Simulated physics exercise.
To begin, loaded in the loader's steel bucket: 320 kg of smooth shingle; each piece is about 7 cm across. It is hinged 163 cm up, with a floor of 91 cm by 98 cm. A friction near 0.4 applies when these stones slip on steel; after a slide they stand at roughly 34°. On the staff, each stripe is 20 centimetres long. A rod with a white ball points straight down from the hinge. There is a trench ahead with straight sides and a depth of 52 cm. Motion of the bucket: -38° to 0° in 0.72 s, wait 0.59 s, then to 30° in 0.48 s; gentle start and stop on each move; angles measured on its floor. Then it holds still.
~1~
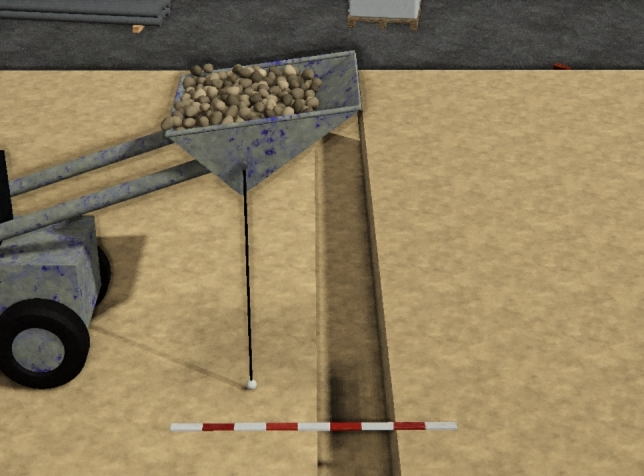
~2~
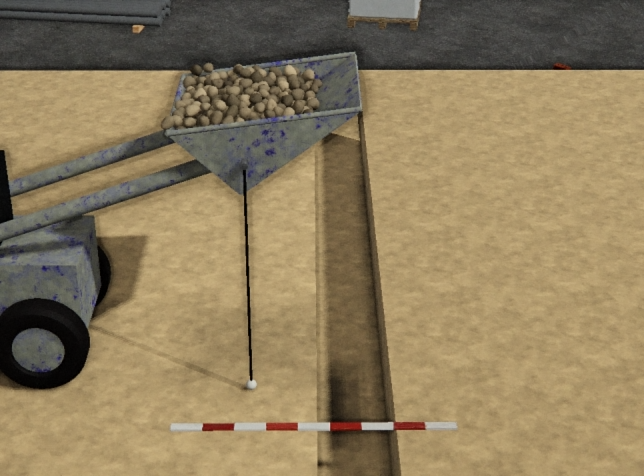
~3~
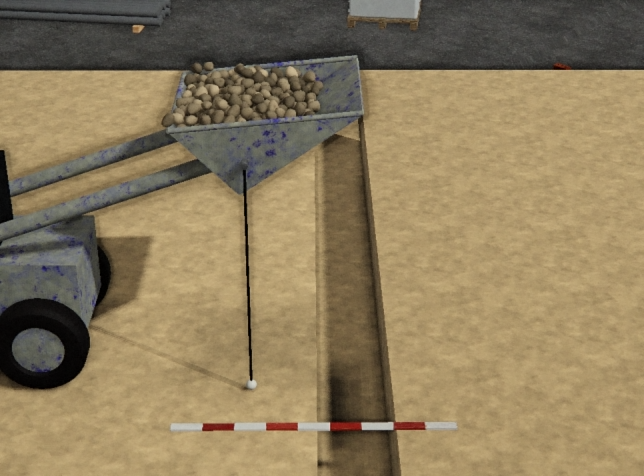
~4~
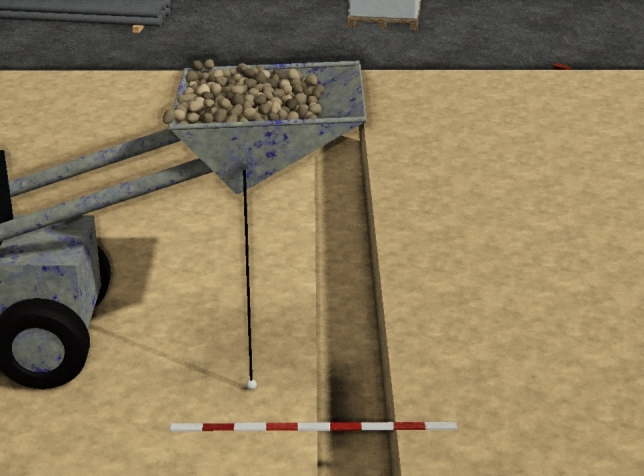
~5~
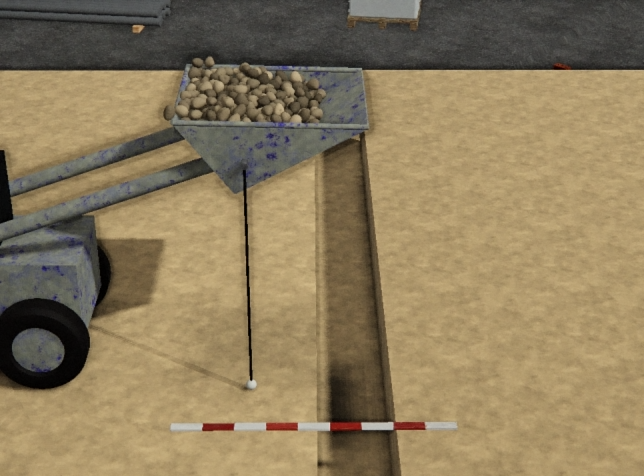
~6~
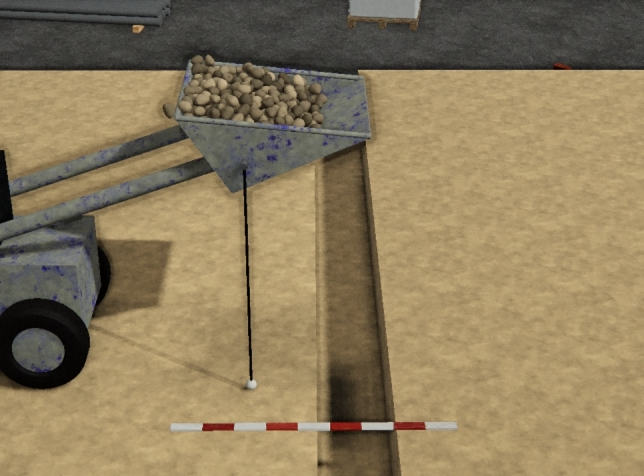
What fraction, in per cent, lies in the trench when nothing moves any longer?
The fraction is about 20 per cent.
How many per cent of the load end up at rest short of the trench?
Estimated share: Approx. 0 %.
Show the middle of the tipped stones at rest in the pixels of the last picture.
Resting centre: About (448, 342).
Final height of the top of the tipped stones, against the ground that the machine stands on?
Some 18 cm above that level.
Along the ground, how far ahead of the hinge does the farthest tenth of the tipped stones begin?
Around 200 cm ahead of the hinge.
A little later the floor is at -6°; 100 % in the bucket; the foremost stones are at (323, 140).
Then the floor is at 0°; 100 % in the bucket; the foremost stones are at (335, 153).
Later still the floor is at 30°; 40 % in the bucket, 35 % in the trench, 25 % past the trench; the foremost stones are at (445, 337).
In the end the floor is at 30°; 0 % in the bucket, 19 % in the trench, 81 % past the trench; the foremost stones are past the picture's edge.
